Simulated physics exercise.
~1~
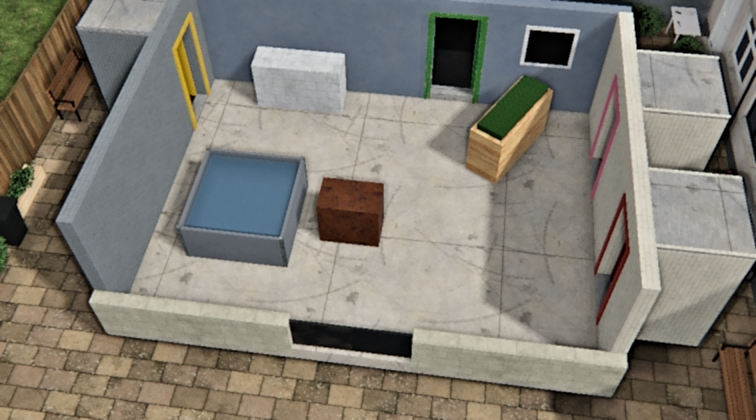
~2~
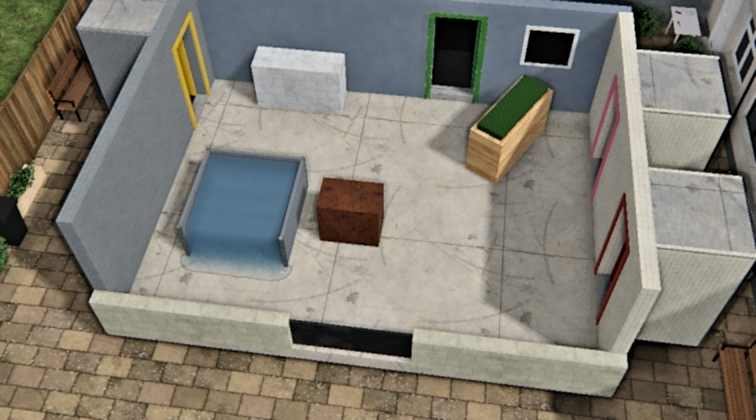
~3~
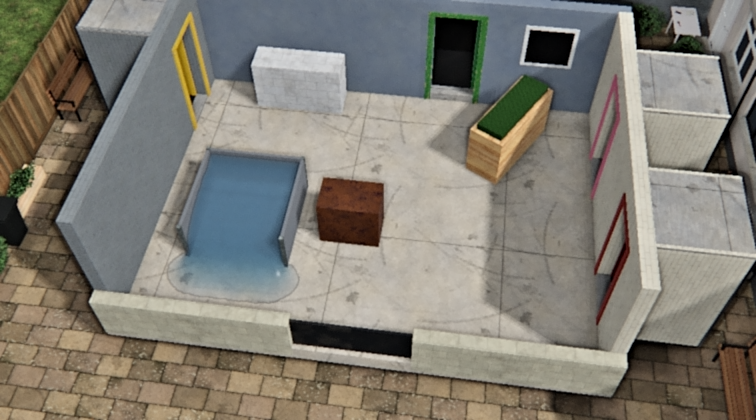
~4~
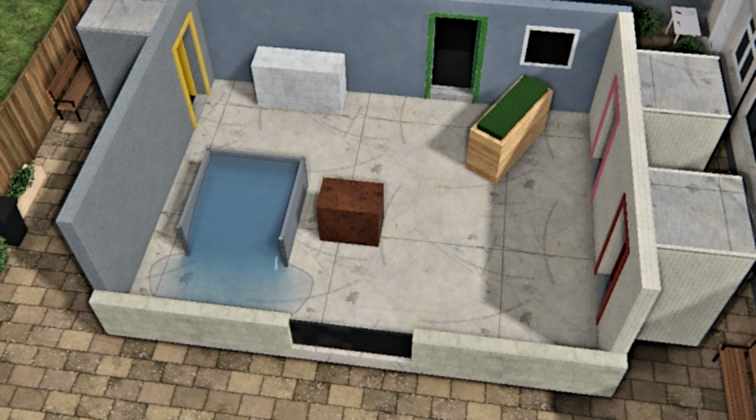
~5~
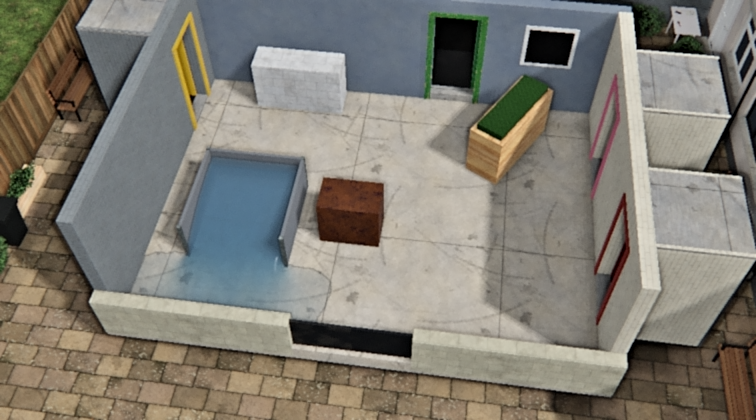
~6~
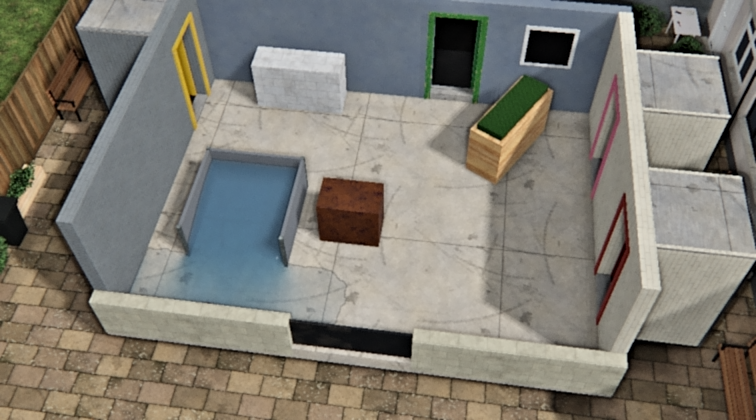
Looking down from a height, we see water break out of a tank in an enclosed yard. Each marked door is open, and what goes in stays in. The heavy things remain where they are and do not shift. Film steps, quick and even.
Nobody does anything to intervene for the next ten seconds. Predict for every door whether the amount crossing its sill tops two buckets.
Green door: Within the cap; red door: Over the cap; pink door: Within the cap; yellow door: Over the cap.
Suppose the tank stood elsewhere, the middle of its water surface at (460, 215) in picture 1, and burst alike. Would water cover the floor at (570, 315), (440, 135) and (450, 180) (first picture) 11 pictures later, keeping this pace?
First spot swamped, second bare, third bare.
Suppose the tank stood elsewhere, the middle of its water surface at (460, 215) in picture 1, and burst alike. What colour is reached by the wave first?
First: The red one.
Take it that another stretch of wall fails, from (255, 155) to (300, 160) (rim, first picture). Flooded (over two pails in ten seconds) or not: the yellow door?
Yellow door: Over the line.
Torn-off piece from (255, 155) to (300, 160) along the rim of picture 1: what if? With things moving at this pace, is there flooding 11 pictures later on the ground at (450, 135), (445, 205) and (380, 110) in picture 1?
Submerged, unwetted, submerged.
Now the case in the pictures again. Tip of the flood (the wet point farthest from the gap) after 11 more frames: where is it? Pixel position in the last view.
The wet point farthest out is around (545, 366).
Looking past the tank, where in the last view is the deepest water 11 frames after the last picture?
Somewhere around (122, 314).
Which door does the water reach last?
My answer: The green-painted one.
A moment on, water covers 15 % of the floor; the green door not reached, the red door not reached, the pink door not reached, the yellow door not reached.
Next, water covers 30 % of the floor; the green door not reached, the red door not reached, the pink door not reached, the yellow door not reached.
Then, water covers 60 % of the floor; the green door not reached, the red door under two buckets in, the pink door not reached, the yellow door under two buckets in.
Later, water covers 75 % of the floor; the green door wet at the sill, nothing in, the red door over two buckets in, the pink door wet at the sill, nothing in, the yellow door over two buckets in.
In the end, water covers 95 % of the floor; the green door wet at the sill, nothing in, the red door over two buckets in, the pink door under two buckets in, the yellow door over two buckets in.
